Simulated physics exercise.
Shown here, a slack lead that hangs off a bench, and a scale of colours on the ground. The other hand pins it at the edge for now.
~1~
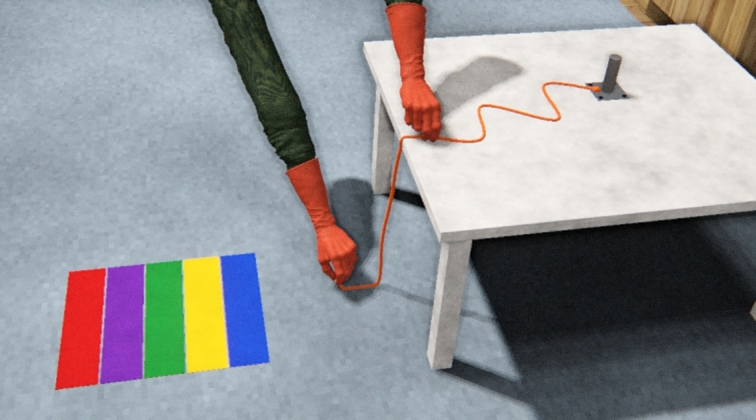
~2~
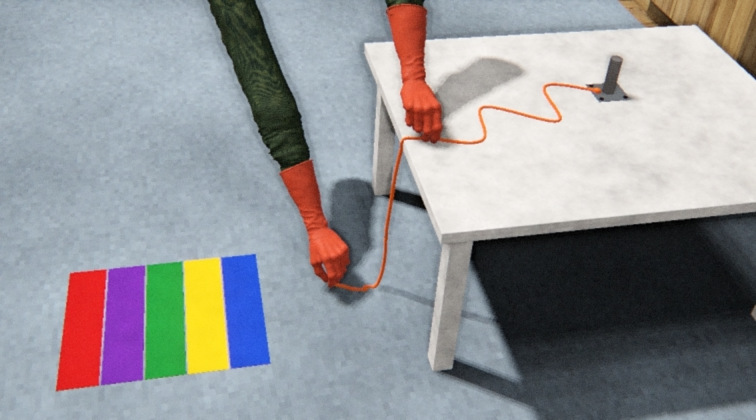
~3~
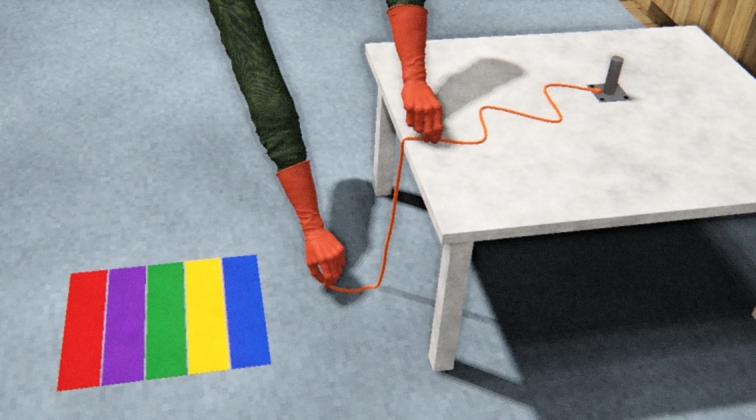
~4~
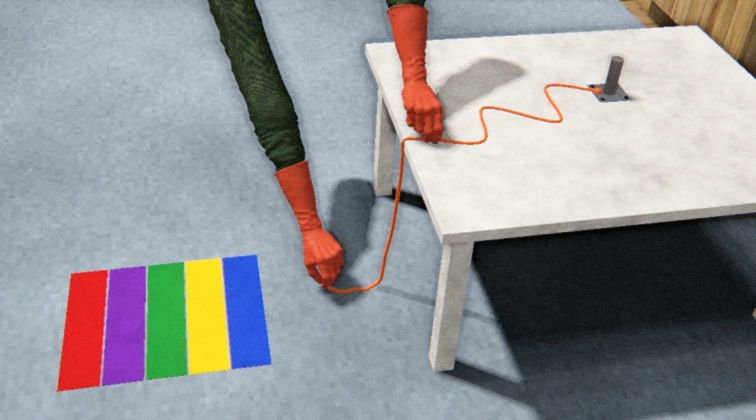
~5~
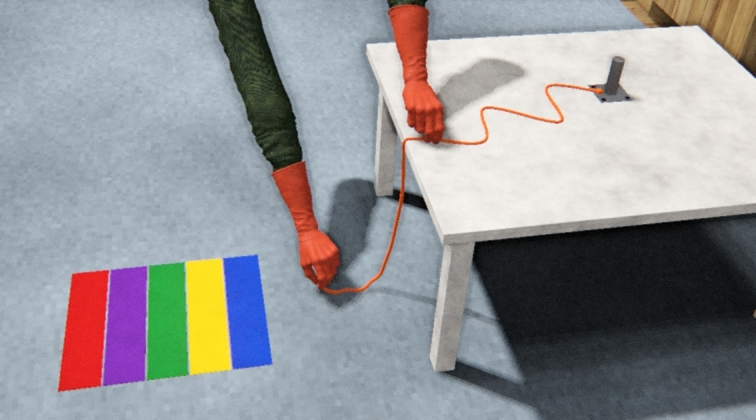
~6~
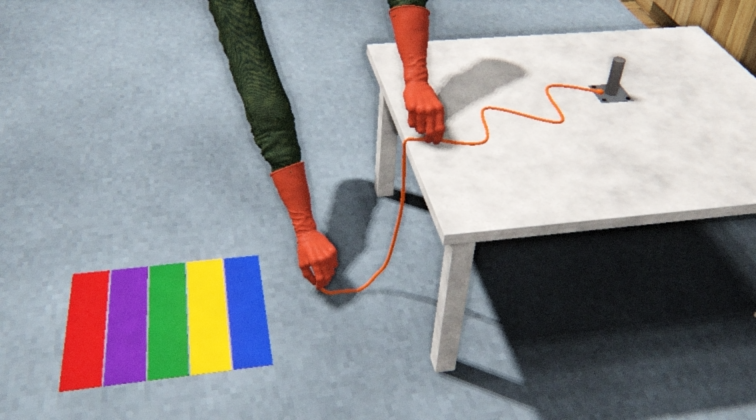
The clip shows a red-gloved hand pinning an orange cord at the edge of a white table while the other, holding its end near the floor, moves slightly left toward a strip of coloured bands, the cord barely shifting.
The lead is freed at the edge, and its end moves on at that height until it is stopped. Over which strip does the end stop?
Over red.
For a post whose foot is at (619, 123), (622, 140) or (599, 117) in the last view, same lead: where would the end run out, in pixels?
In that order: (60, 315), (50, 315) and (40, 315).
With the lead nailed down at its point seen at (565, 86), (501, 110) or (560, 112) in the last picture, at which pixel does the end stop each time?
About (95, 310), (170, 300) and (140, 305).
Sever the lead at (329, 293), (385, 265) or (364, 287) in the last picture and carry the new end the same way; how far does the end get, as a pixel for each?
About (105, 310), (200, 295) and (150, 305).
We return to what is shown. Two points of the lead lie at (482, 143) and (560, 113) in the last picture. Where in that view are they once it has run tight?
At (364, 153), then (512, 111).
Soon after, end near (157, 302); over green.
After that, end near (110, 307); over purple.
At the stop, end near (83, 310); over red. The end stops over the red strip.
